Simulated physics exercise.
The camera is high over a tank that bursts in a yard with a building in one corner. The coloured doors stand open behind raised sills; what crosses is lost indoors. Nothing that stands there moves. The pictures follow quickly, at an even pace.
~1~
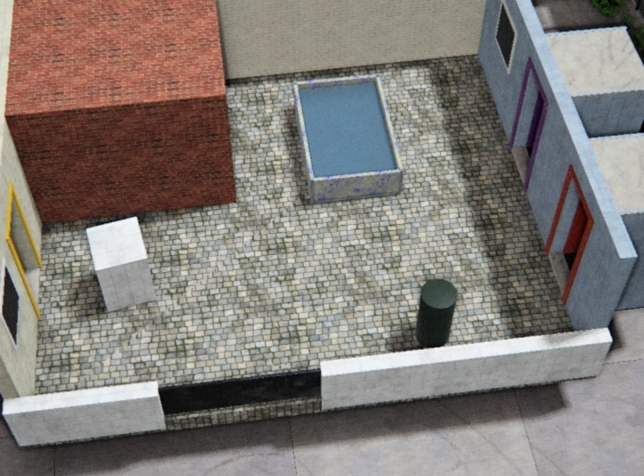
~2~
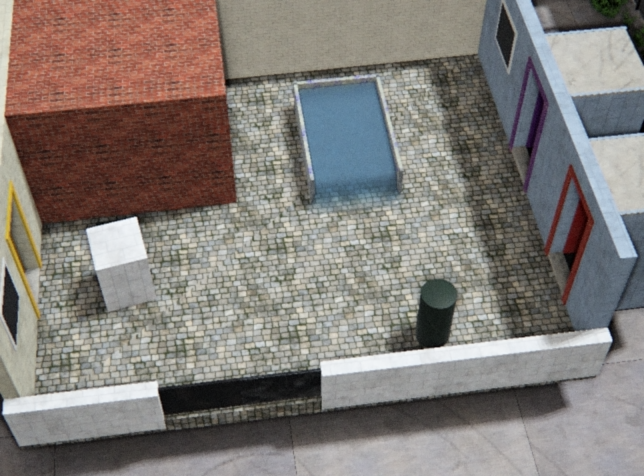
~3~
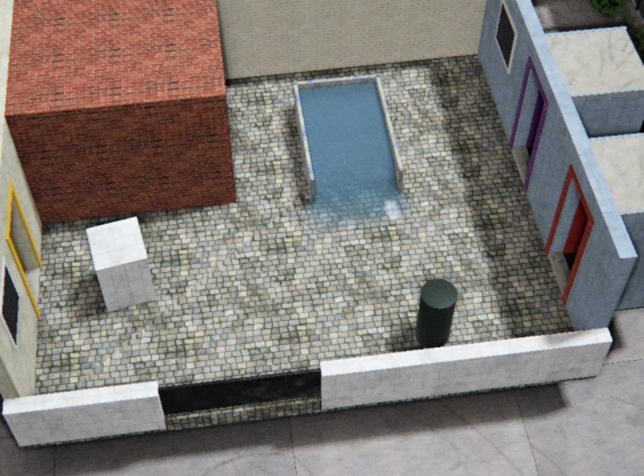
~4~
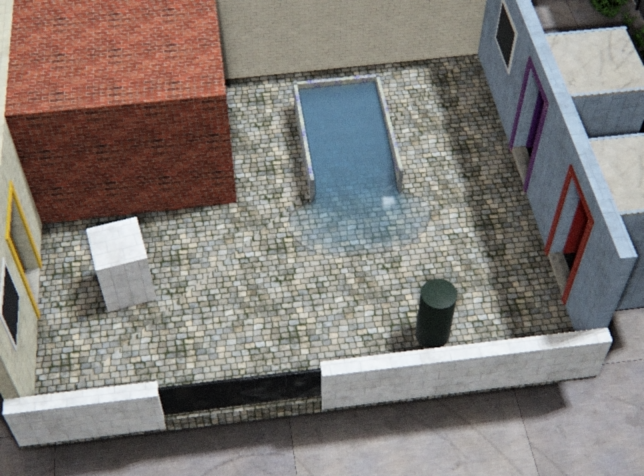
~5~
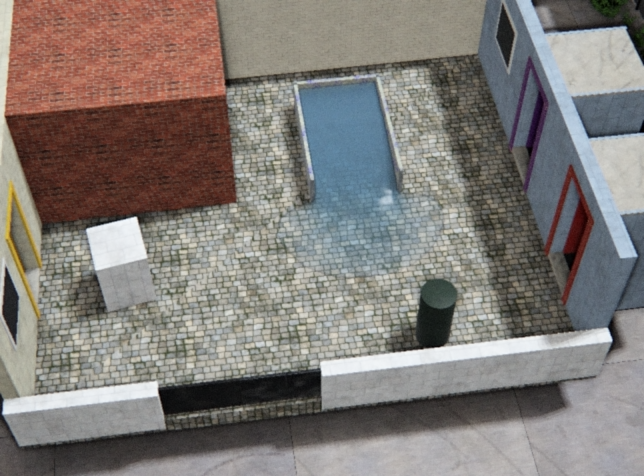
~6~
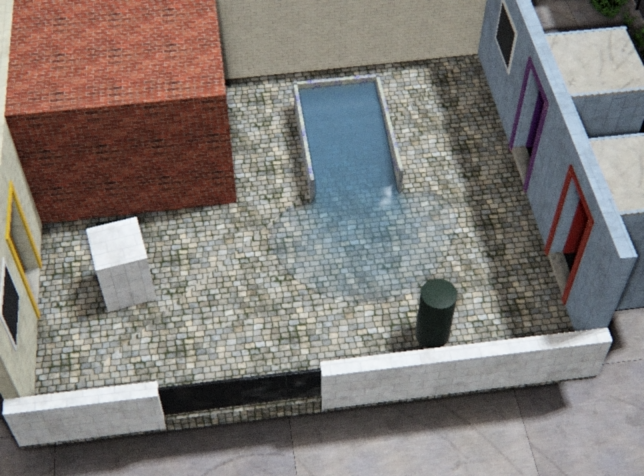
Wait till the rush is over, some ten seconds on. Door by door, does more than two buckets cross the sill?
The purple door admits no more than that; the red door admits no more than that; the yellow door lets in a lot.
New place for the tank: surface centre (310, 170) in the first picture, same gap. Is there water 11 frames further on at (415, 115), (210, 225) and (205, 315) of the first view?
In turn: Free of water, dry, covered.
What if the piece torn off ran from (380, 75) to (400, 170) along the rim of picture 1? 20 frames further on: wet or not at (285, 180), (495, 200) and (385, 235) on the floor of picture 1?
In turn: Clear, under water, dry.
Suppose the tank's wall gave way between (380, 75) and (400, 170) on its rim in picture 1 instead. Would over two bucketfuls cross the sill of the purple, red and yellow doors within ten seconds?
One by one: Purple is over; red holds; yellow is under.
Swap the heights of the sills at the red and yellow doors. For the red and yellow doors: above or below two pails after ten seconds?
Red lets more in, yellow lets less in.
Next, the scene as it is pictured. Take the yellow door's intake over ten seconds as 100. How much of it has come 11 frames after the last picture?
Roughly 0 per cent.
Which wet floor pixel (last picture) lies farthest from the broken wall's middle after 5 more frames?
At about (331, 385).
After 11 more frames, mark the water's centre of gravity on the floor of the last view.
Near (359, 232).
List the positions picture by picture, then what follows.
The first picture shows the water tank at (346, 128) is whole and still.
In the second picture, the front is at (312, 208), out from the gap at (356, 189).
In the third picture, water pours out at (356, 190) and has run to (307, 219).
In the fourth picture, water pours out at (356, 191) and has run to (323, 251).
In the fifth picture, water pours out at (356, 191) and has run to (327, 271).
In the sixth picture, the front is at (353, 297), out from the gap at (356, 191).
A moment on, water covers 25 % of the floor; the purple door not reached, the red door not reached, the yellow door not reached.
Next, water covers 35 % of the floor; the purple door not reached, the red door not reached, the yellow door not reached.
Then, water covers 45 % of the floor; the purple door not reached, the red door wet at the sill, nothing in, the yellow door not reached.
Later, water covers 65 % of the floor; the purple door wet at the sill, nothing in, the red door under two buckets in, the yellow door under two buckets in.
In the end, water covers 90 % of the floor; the purple door wet at the sill, nothing in, the red door under two buckets in, the yellow door over two buckets in.
